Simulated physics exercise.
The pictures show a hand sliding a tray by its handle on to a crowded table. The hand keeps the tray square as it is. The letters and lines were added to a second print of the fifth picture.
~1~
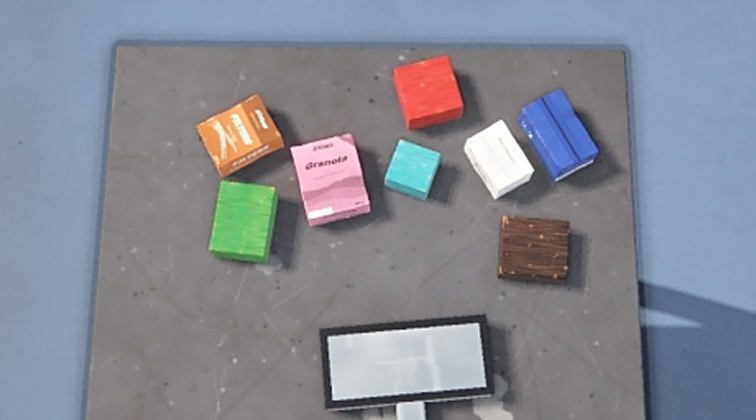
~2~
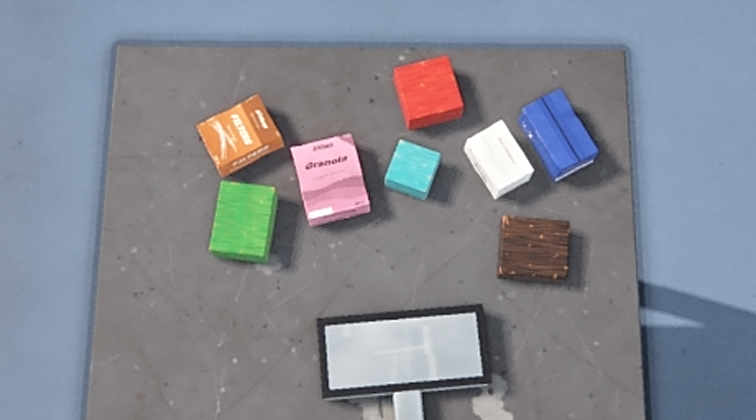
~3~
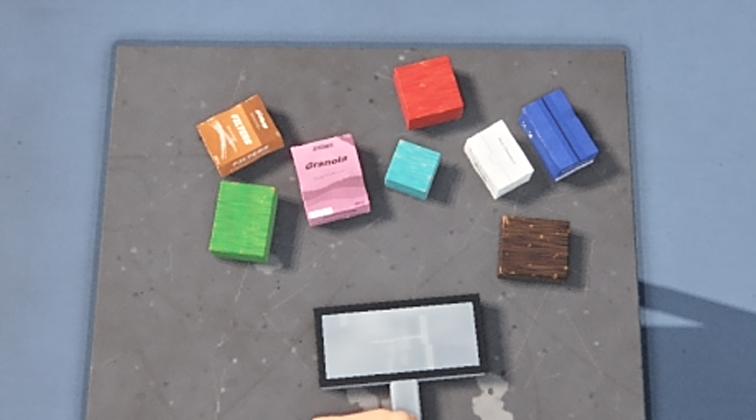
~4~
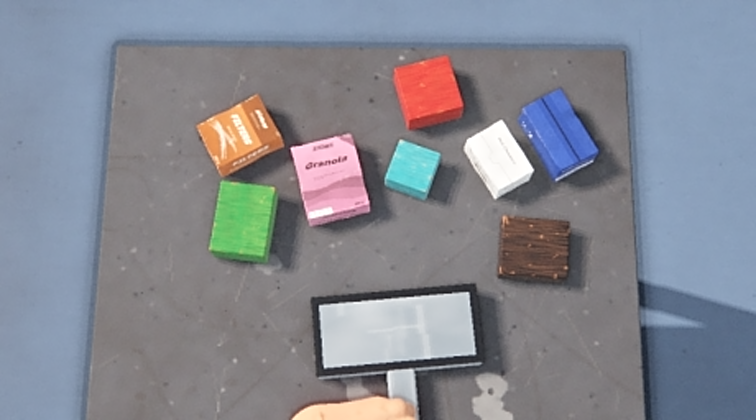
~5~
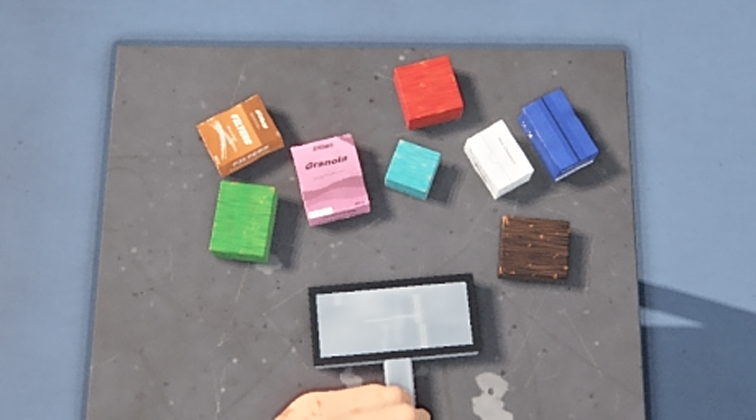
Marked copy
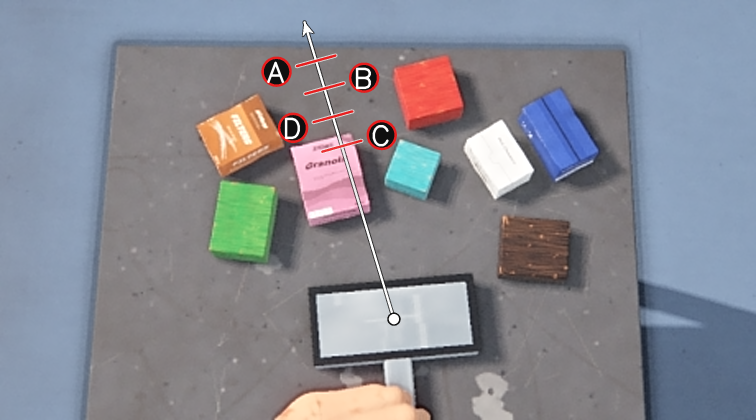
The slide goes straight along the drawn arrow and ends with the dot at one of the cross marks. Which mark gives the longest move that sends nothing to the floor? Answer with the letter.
D.
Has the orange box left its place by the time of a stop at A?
Yes.
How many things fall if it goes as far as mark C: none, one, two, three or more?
In all, none.
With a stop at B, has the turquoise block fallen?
Yes.
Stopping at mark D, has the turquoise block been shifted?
Yes.
On the marked copy, A at (316, 61); B at (324, 89); C at (342, 147); D at (333, 117); the arrow from (394, 319) to (304, 22); the white dot at (394, 319).
Following D. Soon after the start, tray (371, 246); pink packet (332, 174); red block (428, 93).
Later, tray (349, 172); red block (431, 69); pink packet (313, 104).
In the end, tray (333, 122); red block (433, 50); pink packet (298, 55); nothing has fallen.
As for the rest, A drops the turquoise block and pink packet; B drops the turquoise block and pink packet; C is safe but short.
